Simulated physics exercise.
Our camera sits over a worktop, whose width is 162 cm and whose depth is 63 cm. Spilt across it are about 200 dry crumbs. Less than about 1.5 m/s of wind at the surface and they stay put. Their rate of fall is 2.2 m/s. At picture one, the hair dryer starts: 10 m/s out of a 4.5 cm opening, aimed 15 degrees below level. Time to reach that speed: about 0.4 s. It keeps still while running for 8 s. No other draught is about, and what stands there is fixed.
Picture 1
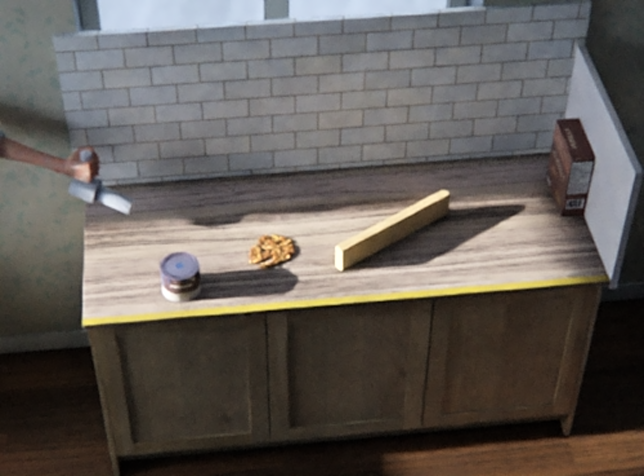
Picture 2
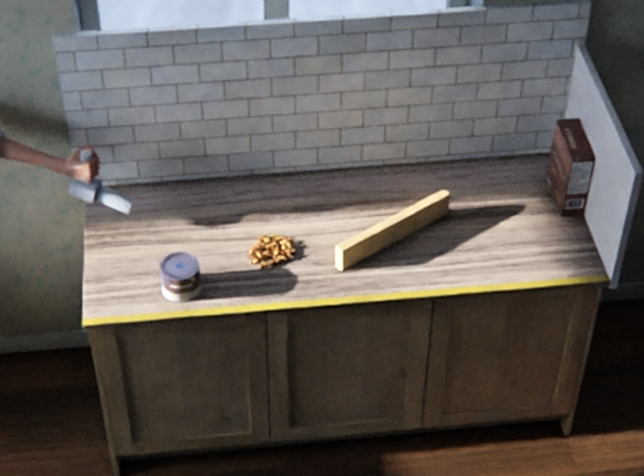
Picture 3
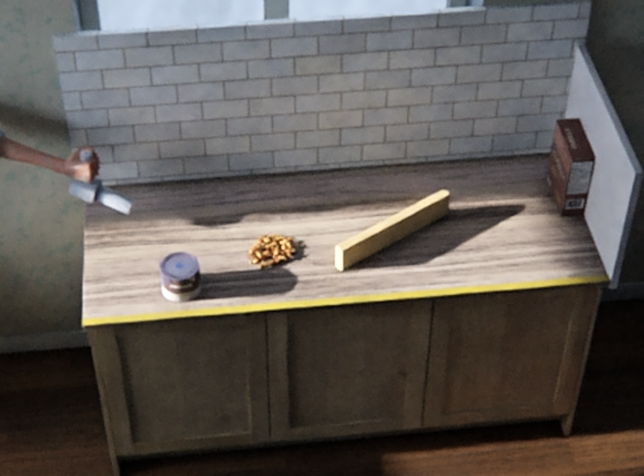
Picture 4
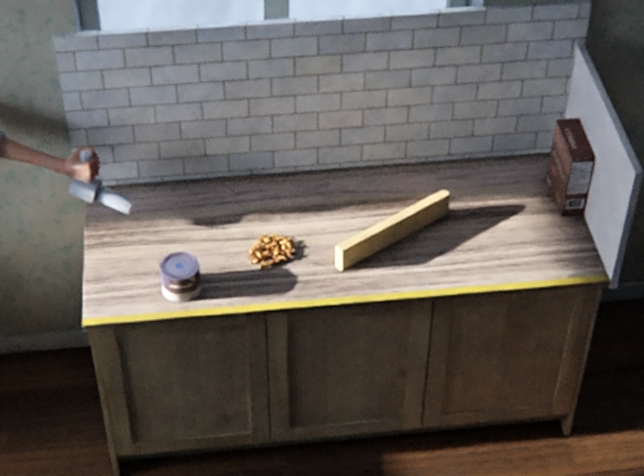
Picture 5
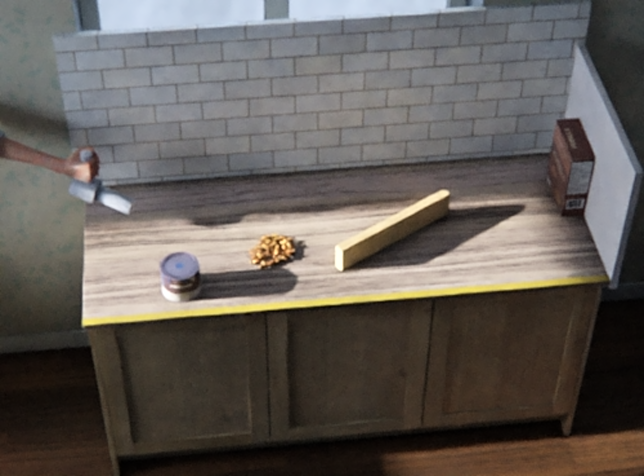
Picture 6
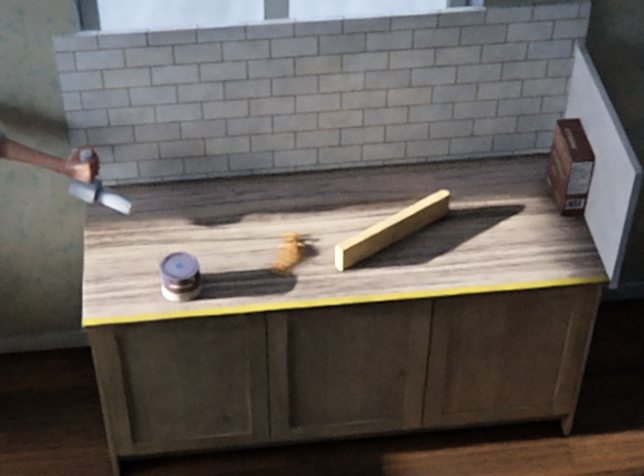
Dry crumbs lying still in a small heap on a wooden worktop, then scattering right towards a board, a hand-held hair dryer at left.
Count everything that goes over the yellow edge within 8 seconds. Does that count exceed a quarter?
Yes.
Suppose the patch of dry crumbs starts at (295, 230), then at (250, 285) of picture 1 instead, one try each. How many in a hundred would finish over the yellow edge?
Taking the two spots in order, I'd say around 0 percent and then 100 percent.
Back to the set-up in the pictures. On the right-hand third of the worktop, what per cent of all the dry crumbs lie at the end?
I'd put it at about 10 percent.
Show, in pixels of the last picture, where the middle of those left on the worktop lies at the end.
(394, 232).
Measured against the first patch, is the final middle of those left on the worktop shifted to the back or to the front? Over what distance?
Shift: Towards the far edge, some 5 cm.
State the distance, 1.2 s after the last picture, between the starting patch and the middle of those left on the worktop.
About 35 cm.
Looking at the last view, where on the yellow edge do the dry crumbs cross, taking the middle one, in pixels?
(396, 299).
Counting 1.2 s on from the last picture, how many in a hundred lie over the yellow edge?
Roughly 40 per cent.
Then, 1.2 s after the last picture, 46 % are on the move or not yet settled, 42 % are over the yellow edge; the middle of those still in play is near (377, 242).
Then, 2.2 s after the last picture, 42 % are on the move or not yet settled, 42 % are over the yellow edge; the middle of those still in play is near (390, 236).
Then, 4.0 s after the last picture, 30 % are on the move or not yet settled, 42 % are over the yellow edge; the middle of those still in play is near (392, 234).
Then, 7.6 s after the last picture, at the end, 42 % are over the yellow edge; the middle of those still in play is near (394, 232).
